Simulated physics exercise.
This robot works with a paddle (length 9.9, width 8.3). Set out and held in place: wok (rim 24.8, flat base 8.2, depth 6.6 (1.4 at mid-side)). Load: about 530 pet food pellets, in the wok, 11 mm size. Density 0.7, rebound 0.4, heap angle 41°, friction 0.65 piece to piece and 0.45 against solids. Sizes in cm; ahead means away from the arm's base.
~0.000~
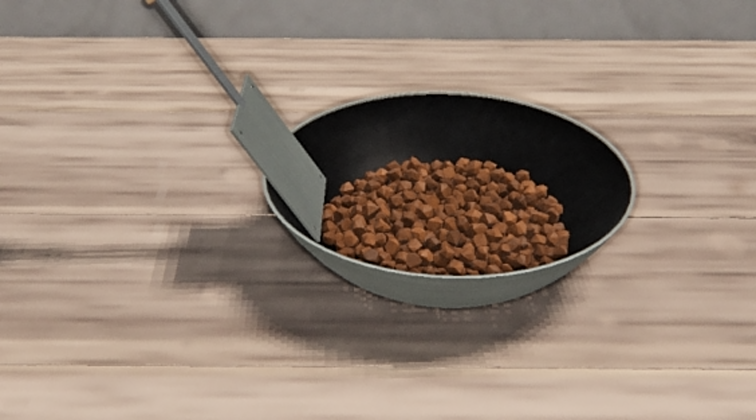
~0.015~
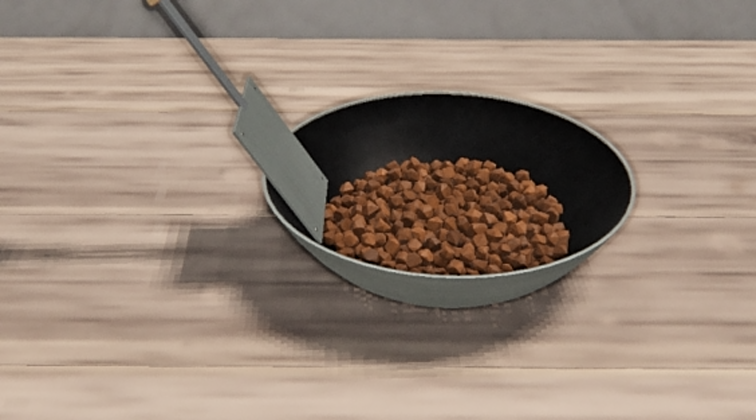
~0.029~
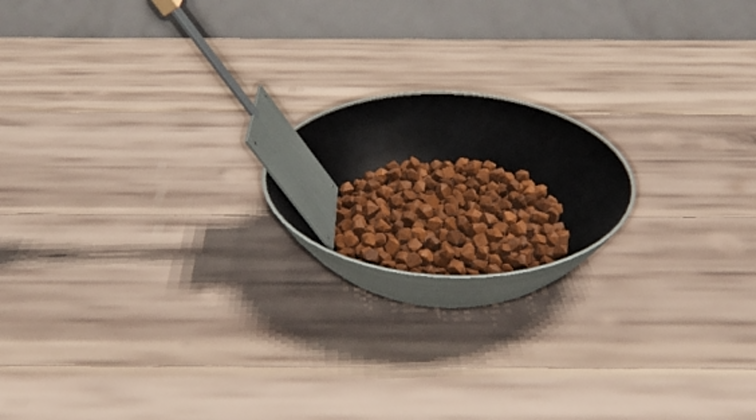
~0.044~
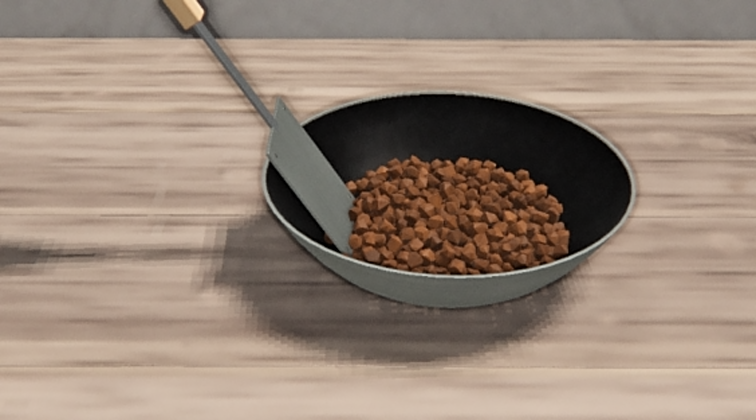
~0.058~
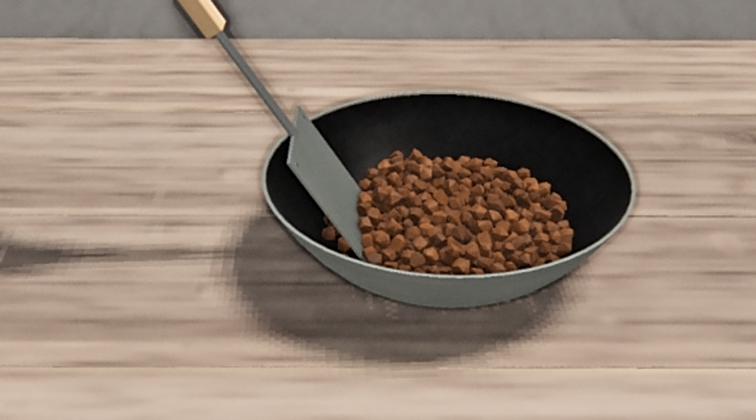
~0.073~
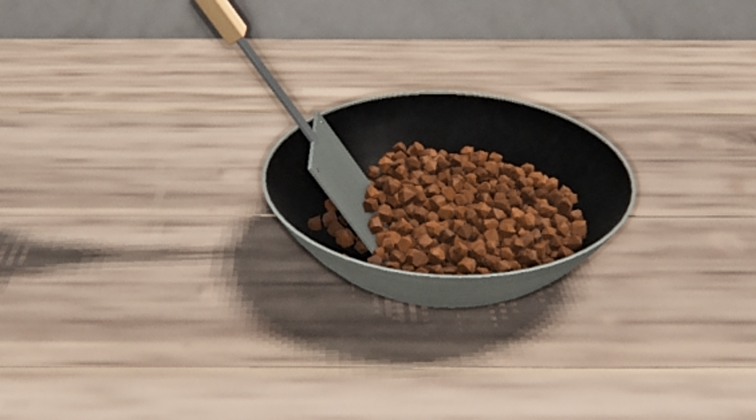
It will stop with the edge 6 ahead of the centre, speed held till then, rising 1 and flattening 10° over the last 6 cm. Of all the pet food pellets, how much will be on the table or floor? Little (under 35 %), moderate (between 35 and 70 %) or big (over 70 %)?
Answer: Little; under 35 % of the pet food pellets finish on the table or floor.
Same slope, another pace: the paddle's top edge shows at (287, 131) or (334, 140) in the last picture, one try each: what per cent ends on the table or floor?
About 15 and 30 per cent.
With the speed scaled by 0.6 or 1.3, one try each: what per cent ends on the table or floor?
Some 15 and 30 per cent.
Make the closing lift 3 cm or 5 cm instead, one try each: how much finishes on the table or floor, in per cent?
Some 25 and 25 per cent.
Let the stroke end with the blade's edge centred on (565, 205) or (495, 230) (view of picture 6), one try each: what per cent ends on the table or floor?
Some 45 and 5 per cent.
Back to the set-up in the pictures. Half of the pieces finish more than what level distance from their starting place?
Roughly 8 cm.
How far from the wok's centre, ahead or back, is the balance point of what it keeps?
About 4.5 cm ahead.
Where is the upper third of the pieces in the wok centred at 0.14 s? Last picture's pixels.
At about (536, 194).
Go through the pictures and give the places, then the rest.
The first frame shows paddle top edge at (239, 101), sloping 58°; upper third of the load around (449, 215), from x 325 to 560, top at y 165; 528 in the wok.
The second frame shows paddle top edge at (241, 103), sloping 58°; upper third of the load around (449, 215), from x 325 to 560, top at y 165.
The third frame shows paddle top edge at (253, 112), sloping 58°; upper third of the load around (449, 215), from x 325 to 560, top at y 165.
The fourth frame shows paddle top edge at (273, 124), sloping 58°; upper third of the load around (448, 211), from x 330 to 560, top at y 165.
The fifth frame shows paddle top edge at (293, 133), sloping 58°; upper third of the load around (448, 206), from x 330 to 565, top at y 155.
The sixth frame shows paddle top edge at (313, 138), sloping 58°; upper third of the load around (455, 205), from x 315 to 580, top at y 150; 528 in the wok.
After 0.11 s, sloping 58°, highest piece 8 above the table; 528 in the wok.
After 0.14 s, sloping 54°, highest piece 13 above the table; 527 in the wok, 1 on the blade or in flight.
After 0.36 s, sloping 48°, highest piece 16 above the table; 409 in the wok, 54 on the table or floor, 65 on the blade or in flight.
After 1.41 s, sloping 48°, highest piece 8 above the table; 406 in the wok, 122 on the table or floor.
At rest, 406 in the wok, 122 on the table or floor. That is 23 % on the table or floor.
